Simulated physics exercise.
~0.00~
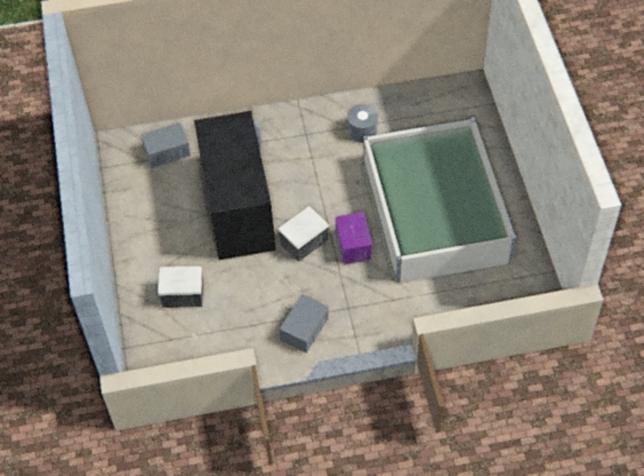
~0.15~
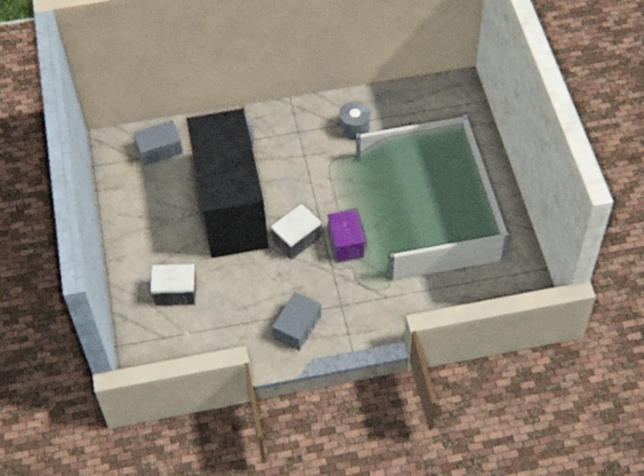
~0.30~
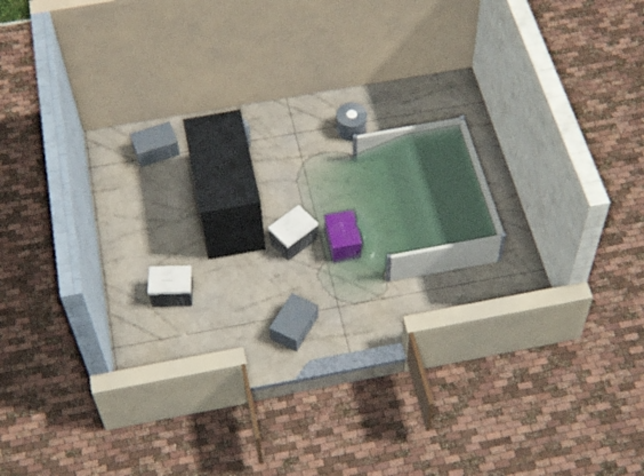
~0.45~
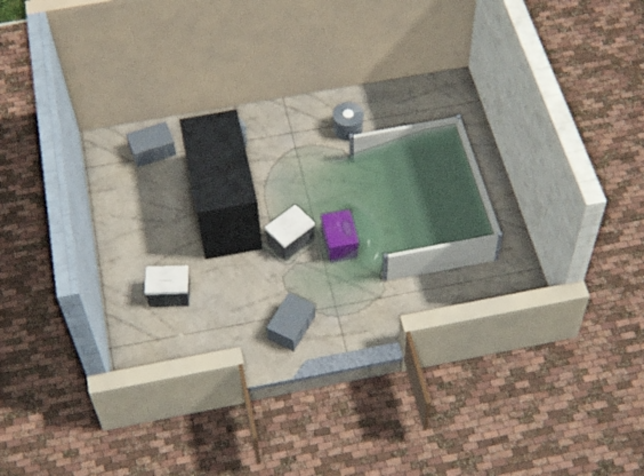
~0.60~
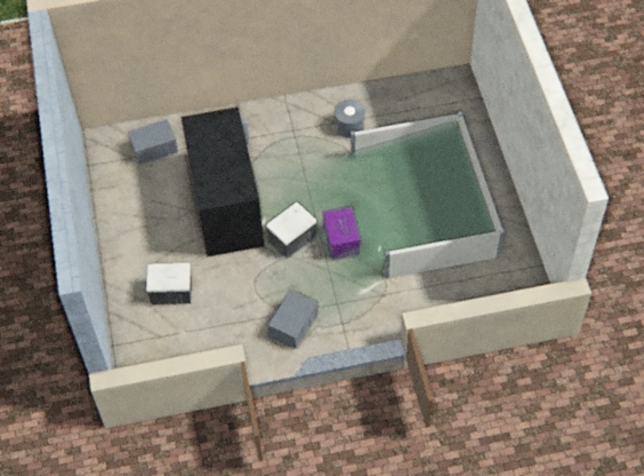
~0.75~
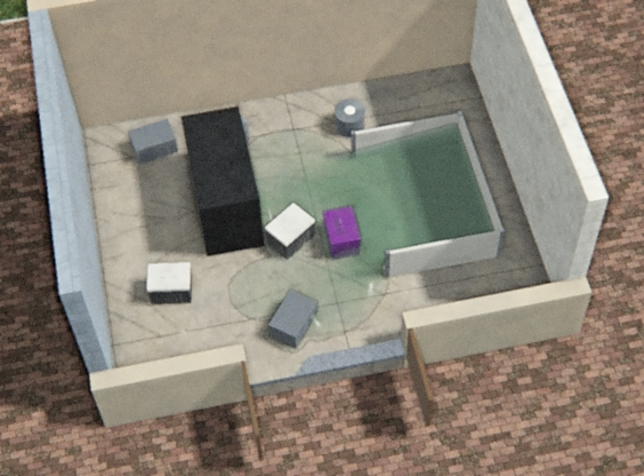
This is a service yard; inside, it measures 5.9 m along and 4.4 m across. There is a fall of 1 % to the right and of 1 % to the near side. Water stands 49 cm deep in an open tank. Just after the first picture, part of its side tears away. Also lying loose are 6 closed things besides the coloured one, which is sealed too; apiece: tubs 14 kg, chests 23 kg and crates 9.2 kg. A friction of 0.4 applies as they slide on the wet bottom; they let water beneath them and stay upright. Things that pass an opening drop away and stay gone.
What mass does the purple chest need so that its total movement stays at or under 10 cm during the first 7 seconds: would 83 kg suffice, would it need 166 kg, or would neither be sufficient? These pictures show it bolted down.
Only 166 kg suffices.
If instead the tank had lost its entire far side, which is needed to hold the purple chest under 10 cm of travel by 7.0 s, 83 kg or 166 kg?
In that case the smaller load will do.
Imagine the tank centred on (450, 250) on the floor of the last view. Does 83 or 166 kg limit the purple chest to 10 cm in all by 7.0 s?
In that case, simply put, the heavier one is needed.
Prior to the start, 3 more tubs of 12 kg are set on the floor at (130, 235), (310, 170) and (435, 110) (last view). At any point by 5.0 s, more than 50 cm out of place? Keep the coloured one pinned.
In the given order, I'd say smaller, greater, smaller.
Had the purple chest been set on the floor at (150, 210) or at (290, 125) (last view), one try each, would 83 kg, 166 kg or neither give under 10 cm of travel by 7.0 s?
In turn: The lighter suffices; the lighter suffices.
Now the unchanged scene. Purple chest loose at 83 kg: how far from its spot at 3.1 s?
About 40 cm off its spot.
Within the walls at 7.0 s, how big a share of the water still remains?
Around 78 % of the water.
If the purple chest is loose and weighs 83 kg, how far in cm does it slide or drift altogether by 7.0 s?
Some 40 centimetres of travel in total.
After 1.4 s the purple chest would be 31 cm from its start with 83 kg and 0 cm from its start with 166 kg; 16 cm of water round it then.
After 3.1 s the purple chest would be 36 cm from its start with 83 kg and 0 cm from its start with 166 kg; 8 cm of water round it then.
After 4.9 s the purple chest would be 36 cm from its start with 83 kg and 0 cm from its start with 166 kg; 7 cm of water round it then.
After 7.0 s the purple chest would be 36 cm from its start with 83 kg and 0 cm from its start with 166 kg; 5 cm of water round it then.
